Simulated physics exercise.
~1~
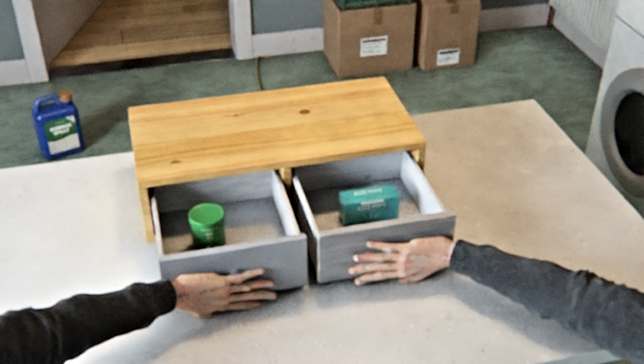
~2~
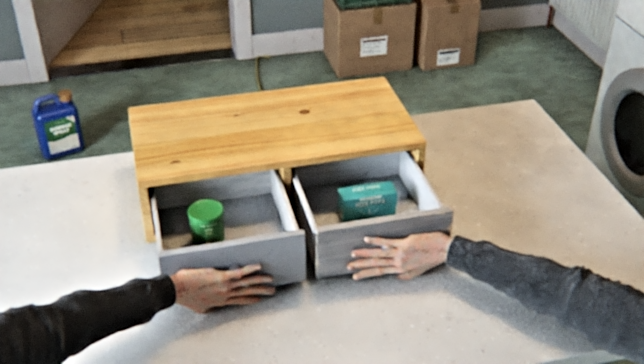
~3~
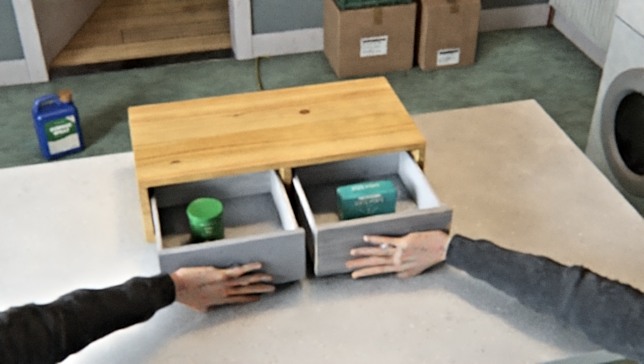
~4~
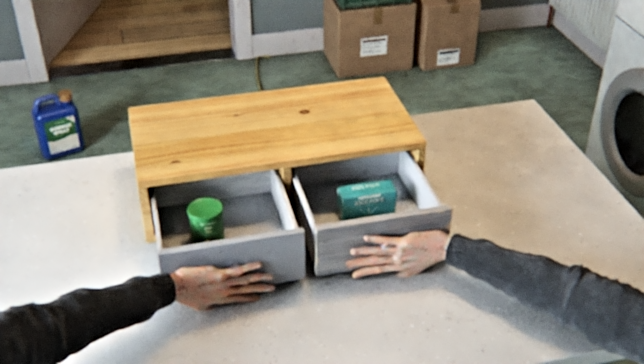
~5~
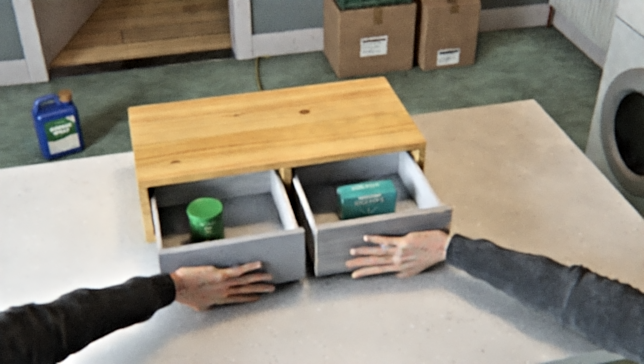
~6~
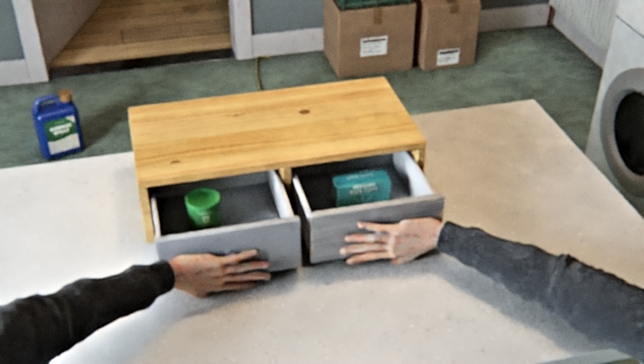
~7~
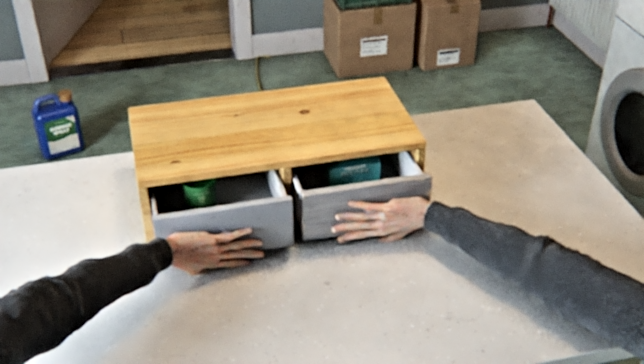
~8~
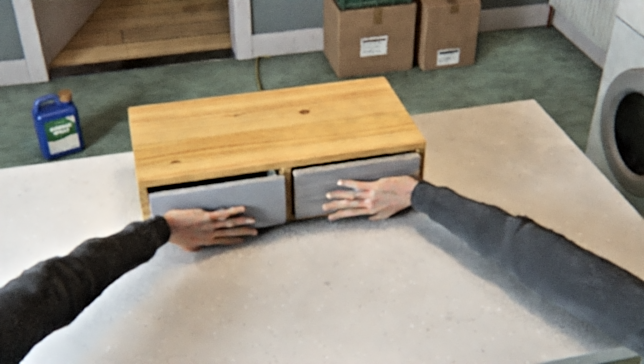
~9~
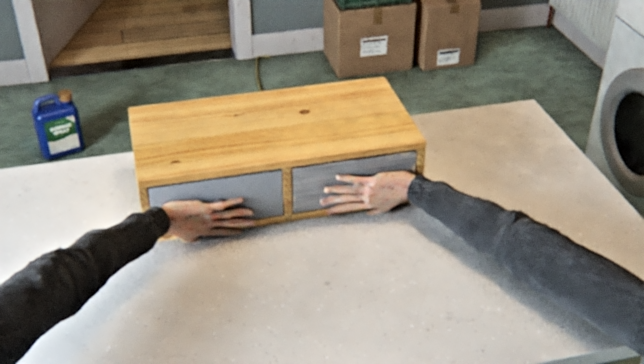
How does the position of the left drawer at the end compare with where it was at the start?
At the start the left drawer was pulled out of the chest with the green tin showing inside, and by the end it was pushed all the way in, with its front flush with the chest.
